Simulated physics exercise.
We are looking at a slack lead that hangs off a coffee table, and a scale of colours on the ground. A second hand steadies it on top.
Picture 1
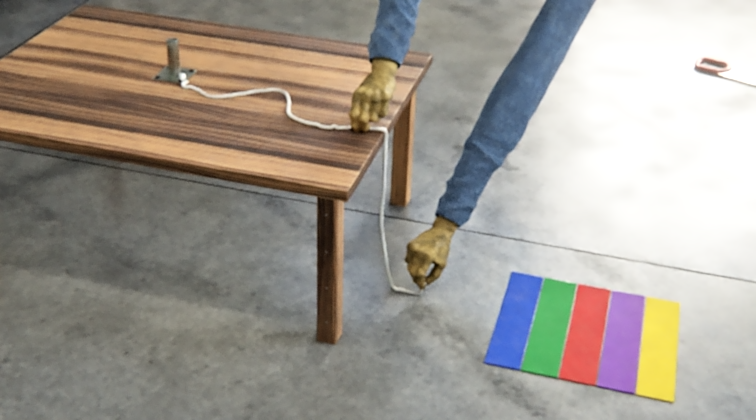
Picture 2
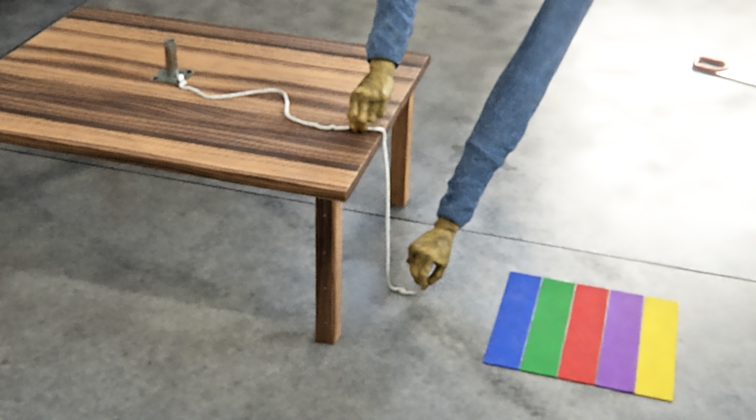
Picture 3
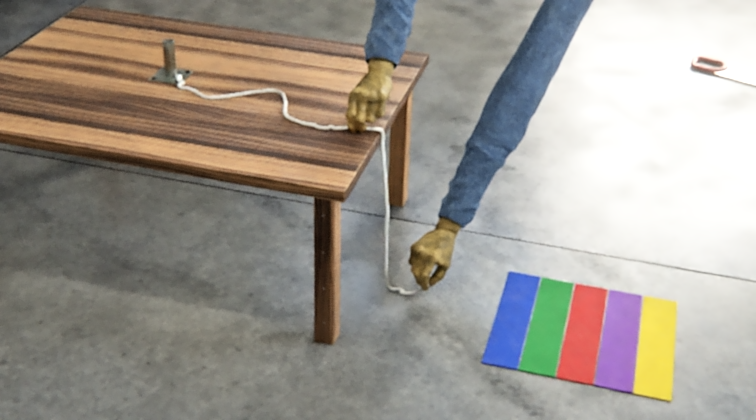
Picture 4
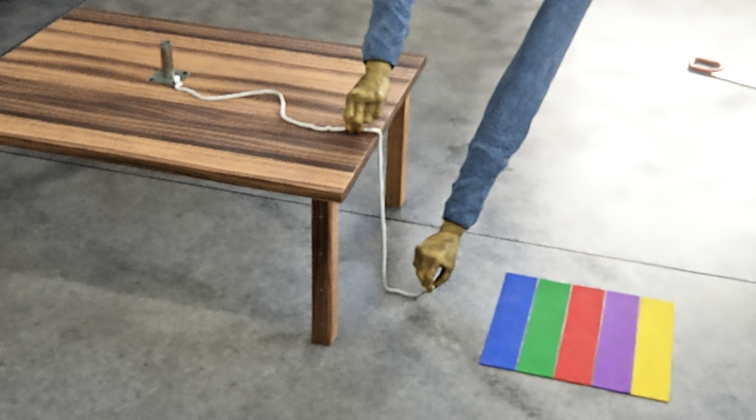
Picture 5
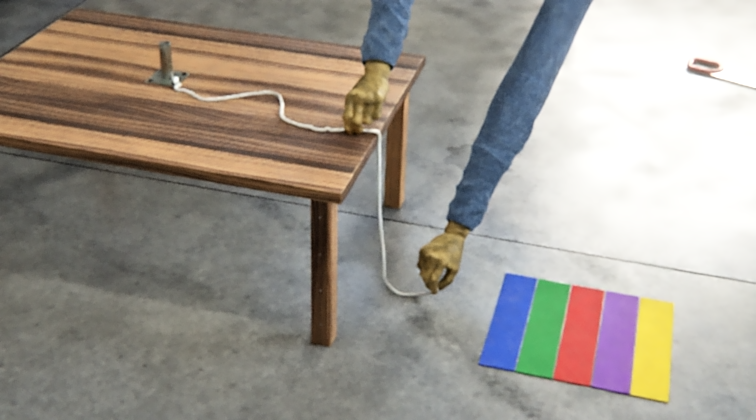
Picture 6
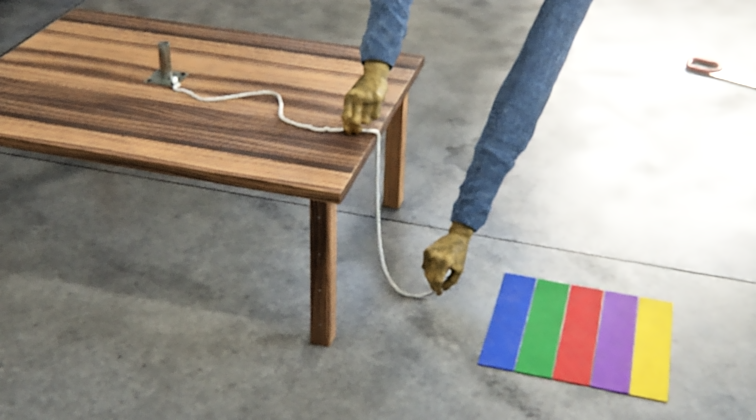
On a concrete floor beside a wooden coffee table, one gloved hand presses a white cord at the table's edge while the other draws its hanging end slightly right, toward a mat striped blue, green, red, purple and yellow.
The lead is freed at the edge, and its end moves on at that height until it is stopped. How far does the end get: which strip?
It gets as far as the purple strip.
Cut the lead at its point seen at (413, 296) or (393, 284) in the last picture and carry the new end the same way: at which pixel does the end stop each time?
The places are (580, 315) and (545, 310).
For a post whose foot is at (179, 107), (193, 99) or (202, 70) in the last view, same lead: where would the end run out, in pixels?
Near (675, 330), (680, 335) and (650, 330).
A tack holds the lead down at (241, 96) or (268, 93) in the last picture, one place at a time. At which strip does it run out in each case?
In that order: Red; red.
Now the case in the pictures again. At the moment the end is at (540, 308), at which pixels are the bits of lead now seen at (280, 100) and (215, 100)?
Near (309, 113) and (244, 95).
Early on, end near (540, 308); over green.
Midway, end near (591, 317); over red.
At the end of the slack, end near (621, 323); over purple. The purple one.
